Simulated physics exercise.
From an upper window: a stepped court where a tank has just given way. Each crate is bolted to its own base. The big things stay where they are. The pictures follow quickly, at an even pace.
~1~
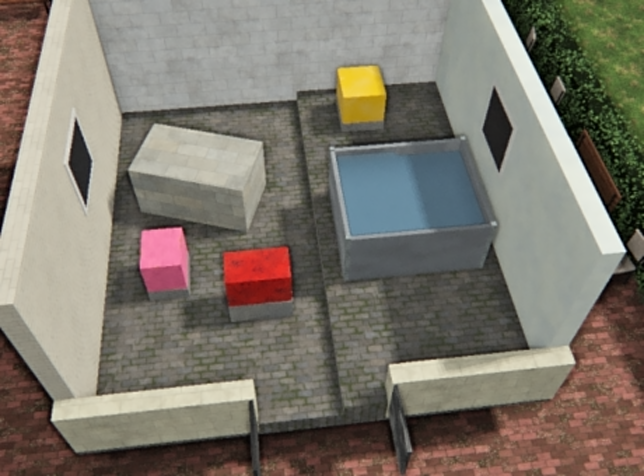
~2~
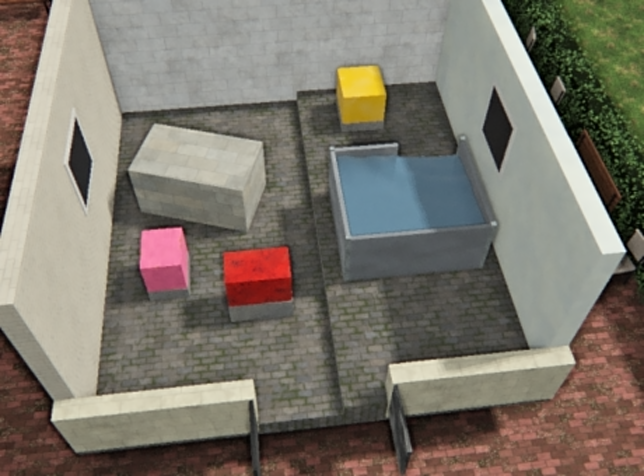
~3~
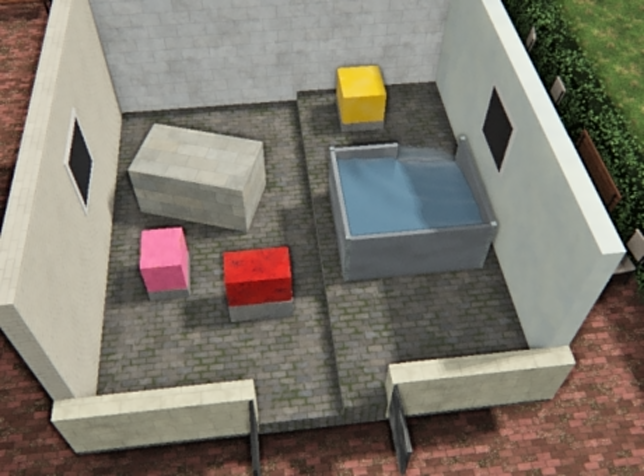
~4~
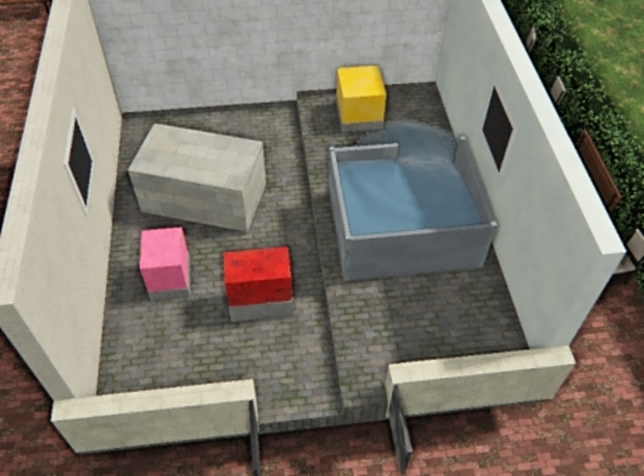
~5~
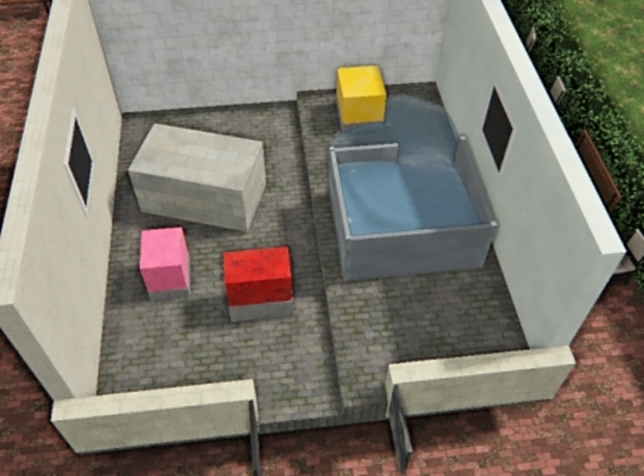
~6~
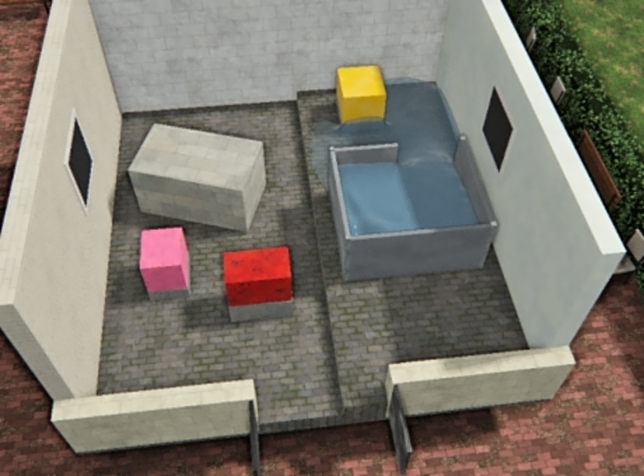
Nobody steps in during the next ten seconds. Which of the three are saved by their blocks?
In the end: The pink crate keeps dry; the yellow crate is soaked; the red crate keeps dry.
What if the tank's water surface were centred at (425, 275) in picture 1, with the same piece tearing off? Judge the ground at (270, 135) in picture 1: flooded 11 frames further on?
Answer: Awash.
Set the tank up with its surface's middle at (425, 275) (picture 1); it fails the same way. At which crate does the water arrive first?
It is the yellow crate.
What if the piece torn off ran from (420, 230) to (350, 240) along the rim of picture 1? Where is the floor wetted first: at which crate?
The red one.
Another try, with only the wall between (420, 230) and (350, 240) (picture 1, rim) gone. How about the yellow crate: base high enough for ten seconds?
My reading: The yellow crate is safe.
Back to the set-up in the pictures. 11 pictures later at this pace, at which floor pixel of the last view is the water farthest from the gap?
Near (165, 113).
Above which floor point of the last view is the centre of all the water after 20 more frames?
Around (344, 164).
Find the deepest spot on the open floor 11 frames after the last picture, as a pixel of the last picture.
I would point to (429, 85).
A moment on, water covers 25 % of the floor; the pink crate not reached, the yellow crate water round its plinth, the red crate not reached.
Next, water covers 40 % of the floor; the pink crate not reached, the yellow crate water round its plinth, the red crate not reached.
Then, water covers 55 % of the floor; the pink crate not reached, the yellow crate water round its plinth, the red crate water round its plinth.
Later, water covers 85 % of the floor; the pink crate water round its plinth, the yellow crate water round its plinth, the red crate water round its plinth.
In the end, water covers 95 % of the floor; the pink crate stayed above the water, the yellow crate was topped, the red crate stayed above the water.
